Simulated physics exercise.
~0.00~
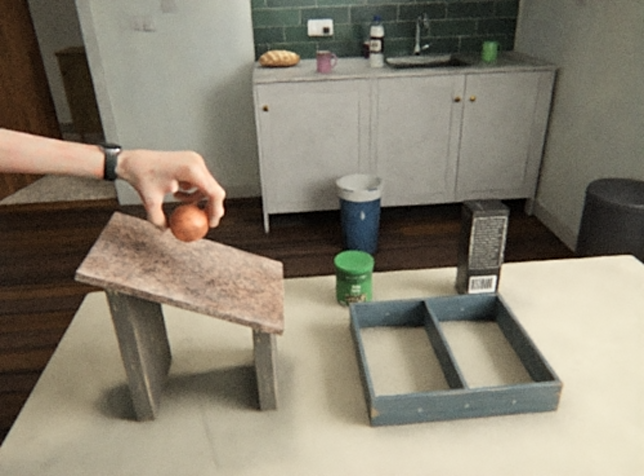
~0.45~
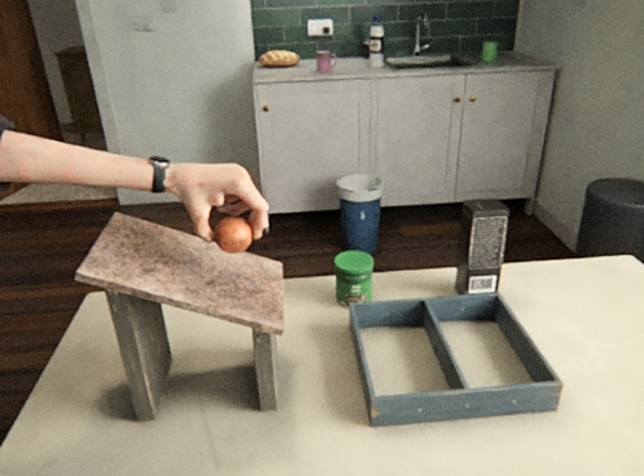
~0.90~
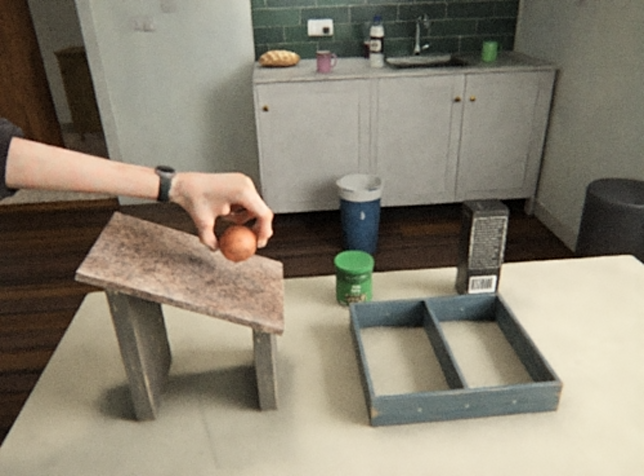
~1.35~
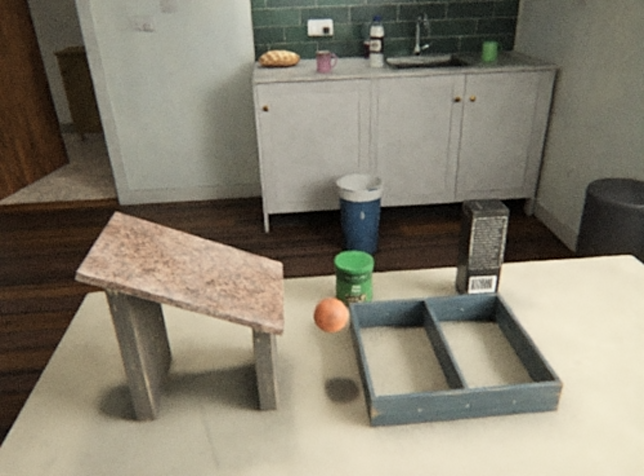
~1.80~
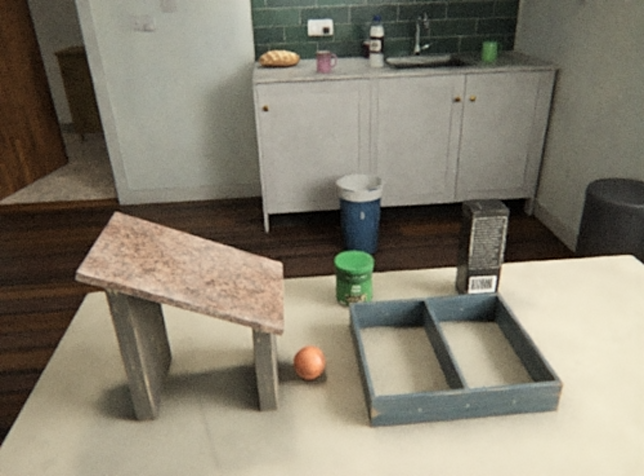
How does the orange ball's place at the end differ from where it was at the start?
At the start the orange ball was held by a hand over the slanted board, but at the end it was lower and farther right, on the table between the board and the blue tray.
